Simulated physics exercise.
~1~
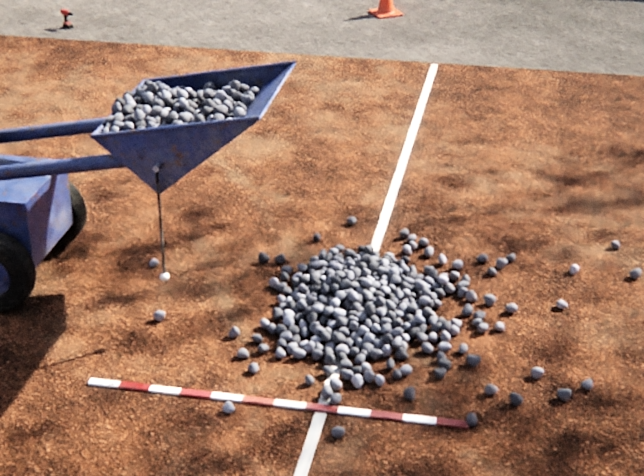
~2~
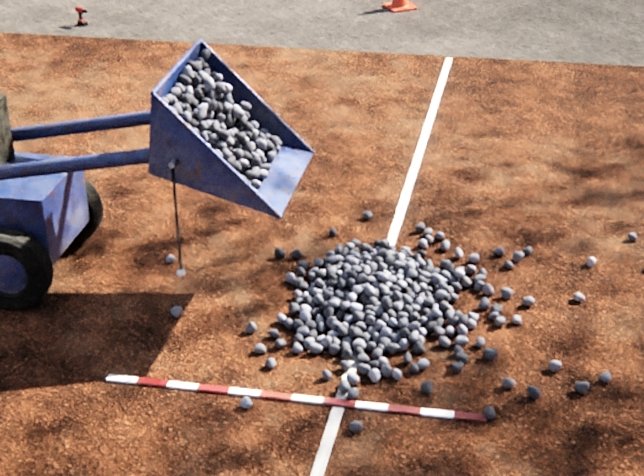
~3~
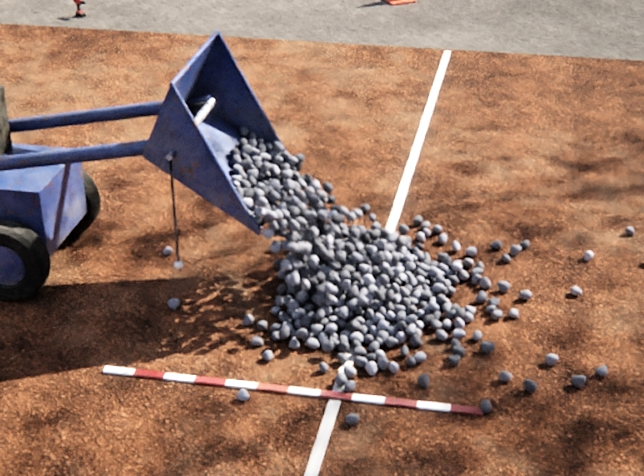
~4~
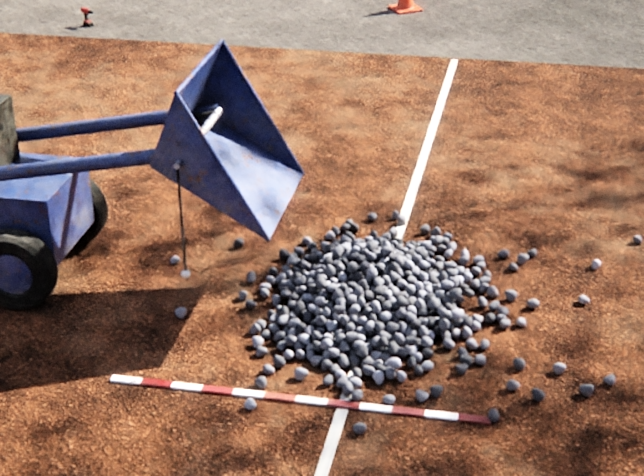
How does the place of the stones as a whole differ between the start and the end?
At the start many of the stones are up in the bucket on the left and the rest lie in the heap, while at the end they are all on the ground, so as a whole they sit lower and farther to the right.
